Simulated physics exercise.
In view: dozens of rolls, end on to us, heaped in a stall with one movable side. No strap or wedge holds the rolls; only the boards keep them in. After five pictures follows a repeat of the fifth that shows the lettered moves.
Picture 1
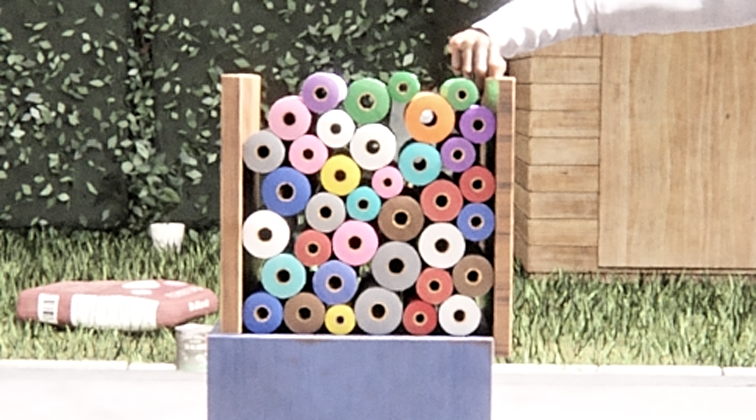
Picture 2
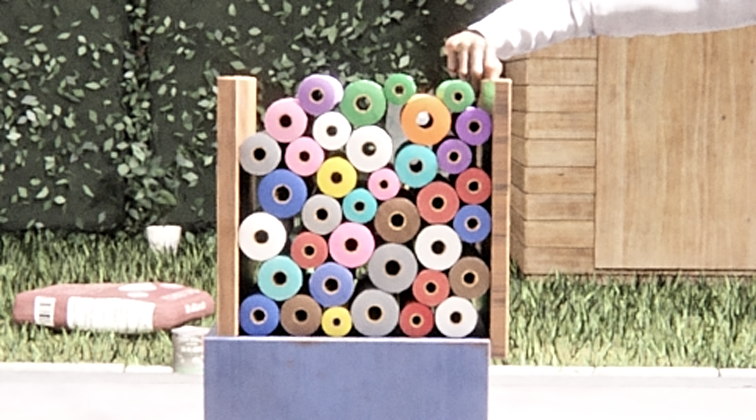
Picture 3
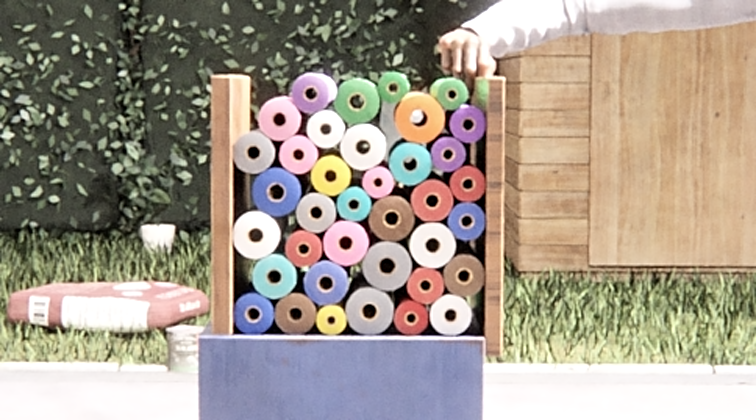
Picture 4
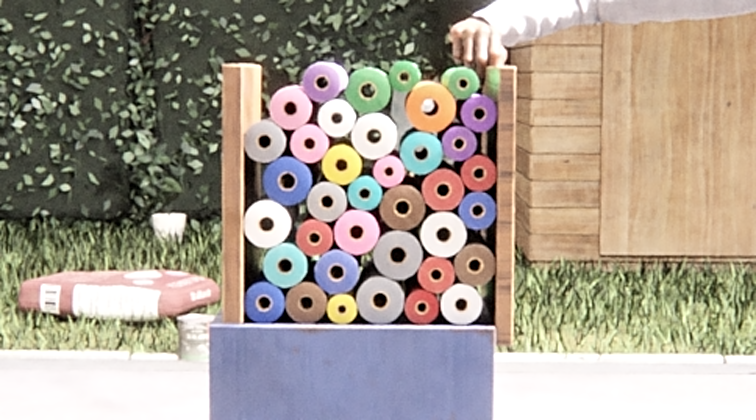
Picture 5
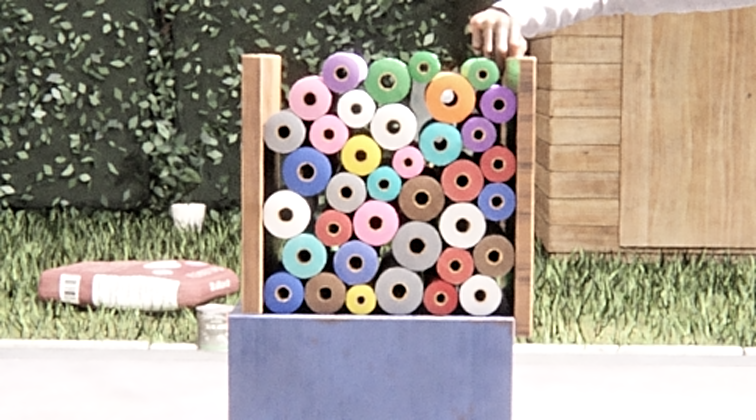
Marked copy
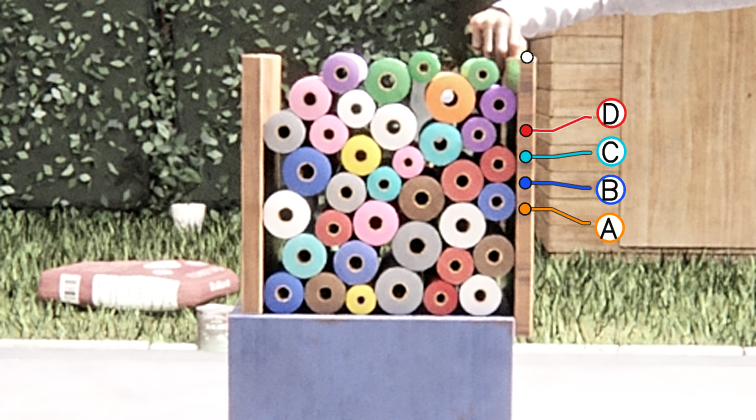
In a sunlit garden with a leafy hedge, a strip of grass and wooden panelling at right, the view faces a stall straight on. Dozens of rolls in blue, pink, white, orange, green and grey sit heaped between two upright boards above a blue base, a reddish bag lying at left. The view drifts slightly, then shifts back and beyond, while a hand rests atop the right board and the rolls stay put.
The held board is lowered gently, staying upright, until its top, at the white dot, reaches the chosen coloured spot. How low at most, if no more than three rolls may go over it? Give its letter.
Mark B is as low as it can go.
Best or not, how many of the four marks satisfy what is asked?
The number is three.
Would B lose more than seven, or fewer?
It loses fewer than seven.
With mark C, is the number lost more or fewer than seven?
At C, fewer than seven.
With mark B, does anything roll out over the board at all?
Yes, at B.
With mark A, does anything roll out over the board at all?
Yes, at A.
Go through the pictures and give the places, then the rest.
In the first frame, a blue roll (286, 192); a pink roll (308, 154); an orange roll (430, 119).
In the second frame, an orange roll (426, 121); a green roll (400, 90).
In the third frame, side board (486, 207); a blue roll (253, 314).
In the fourth frame, a white roll (461, 304); a white roll (444, 235).
In the fifth frame, a white roll (286, 215); a blue roll (307, 172); a pink roll (329, 134).
On the marked copy, A at (525, 209); B at (526, 183); C at (526, 157); D at (526, 131); the white dot at (527, 57).
Taking B. A third of the way, top of the board (517, 114).
Two thirds of the way, top of the board (516, 179).
When it is over, top of the board (516, 183), two out over the board.
As for the rest, A more than three out over the board; C none out over the board; D none out over the board.
